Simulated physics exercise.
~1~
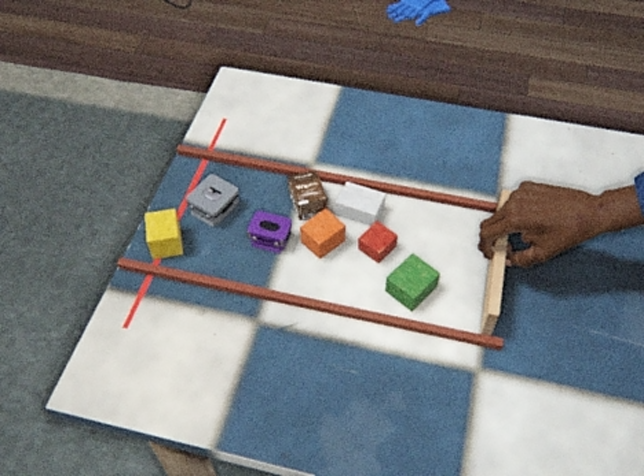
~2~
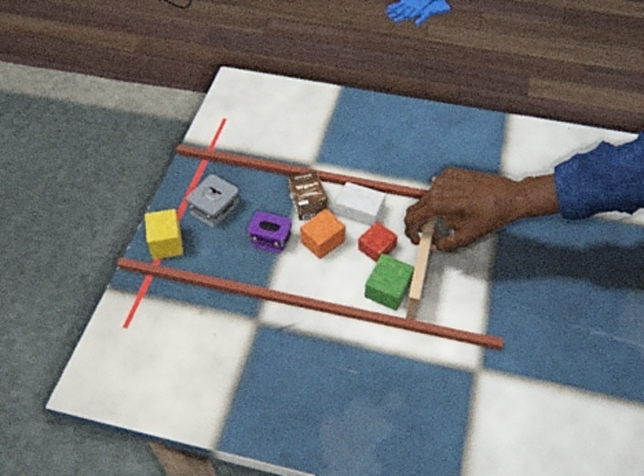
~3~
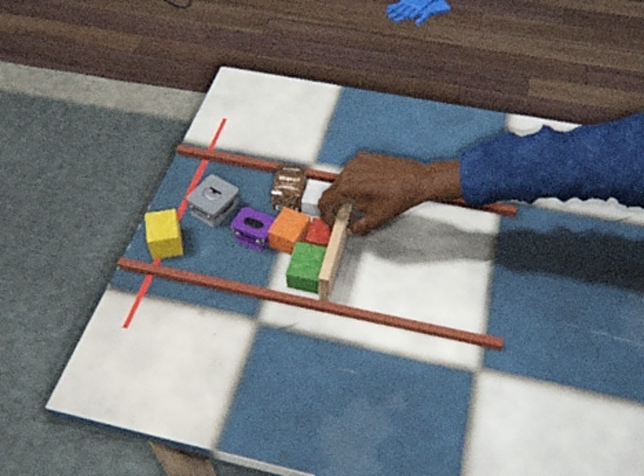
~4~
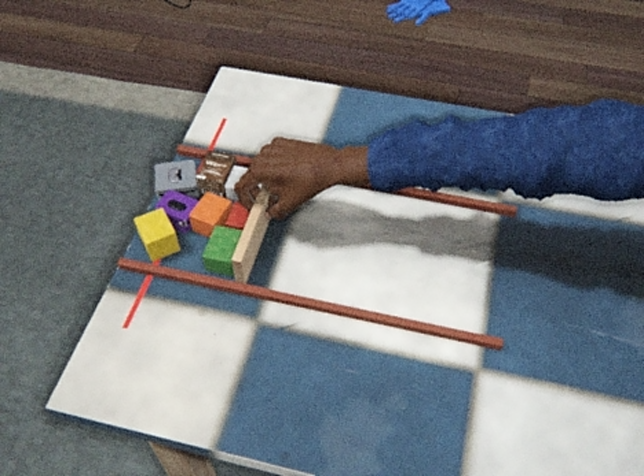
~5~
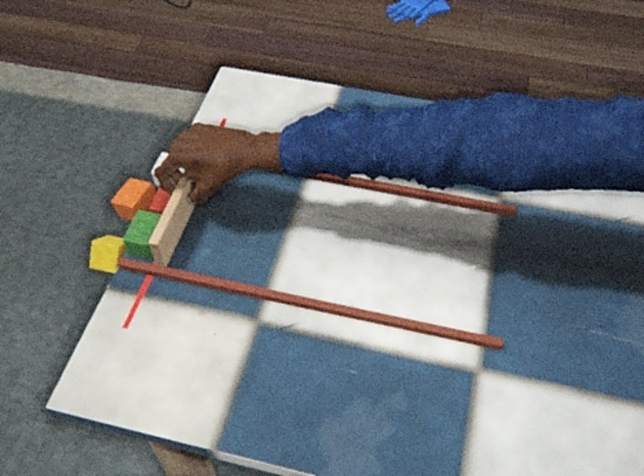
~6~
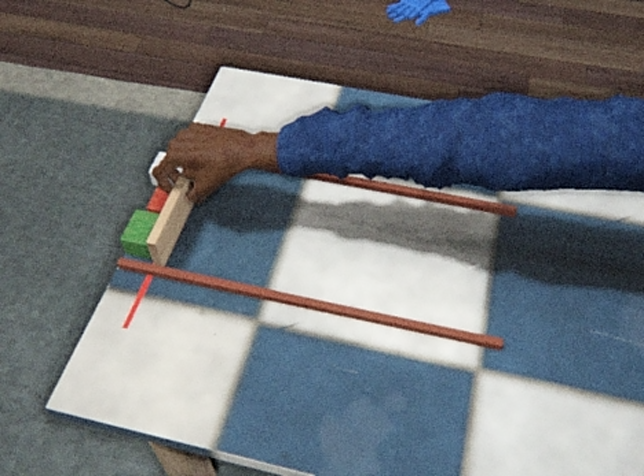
On a checkered table, a hand slides a board left, pushing several blocks off the edge.
